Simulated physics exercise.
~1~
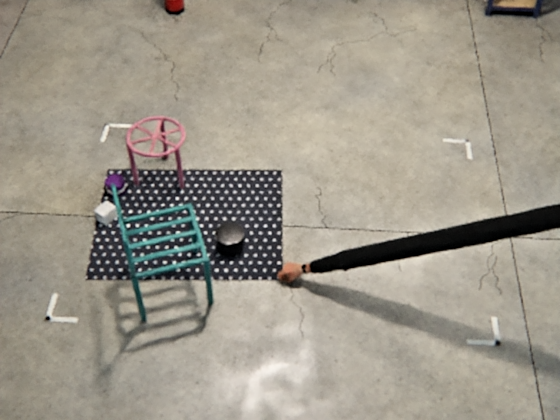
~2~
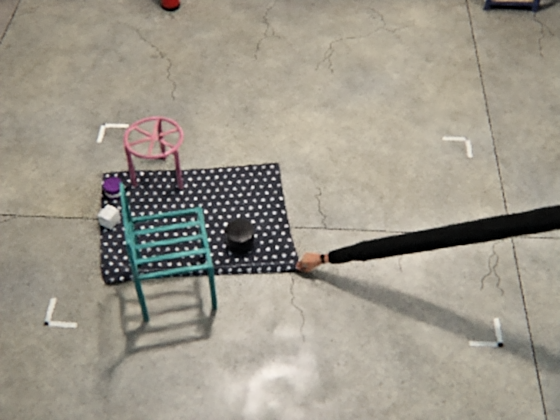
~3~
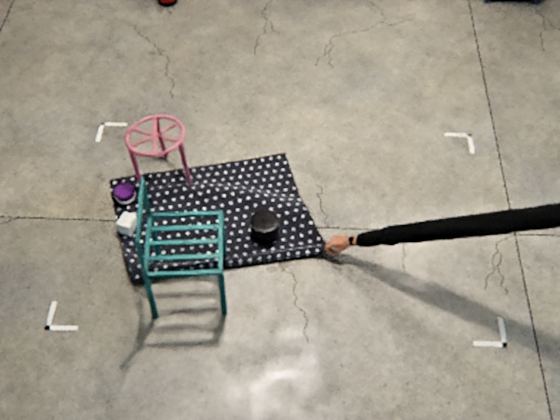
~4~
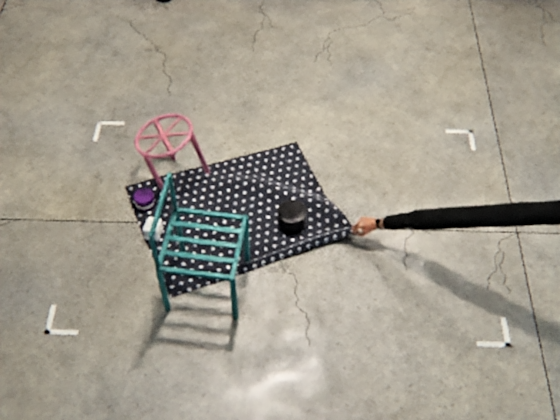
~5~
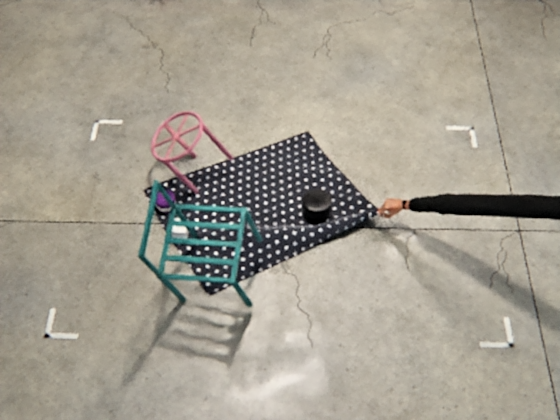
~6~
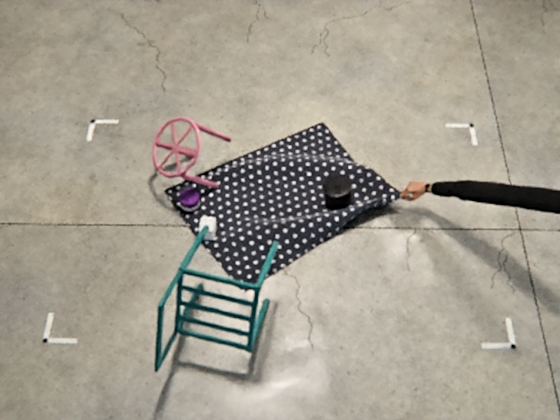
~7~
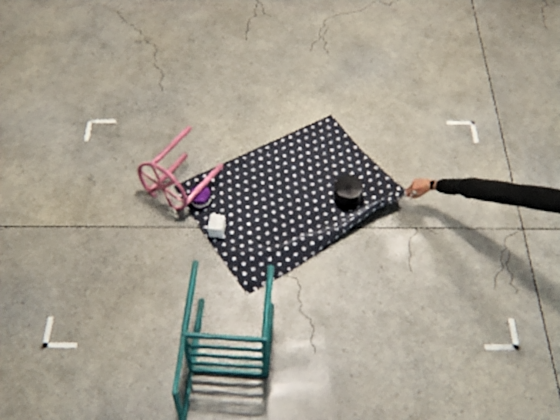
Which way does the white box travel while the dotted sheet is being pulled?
The white box travels to the right, carried along on the sheet as the hand pulls it.
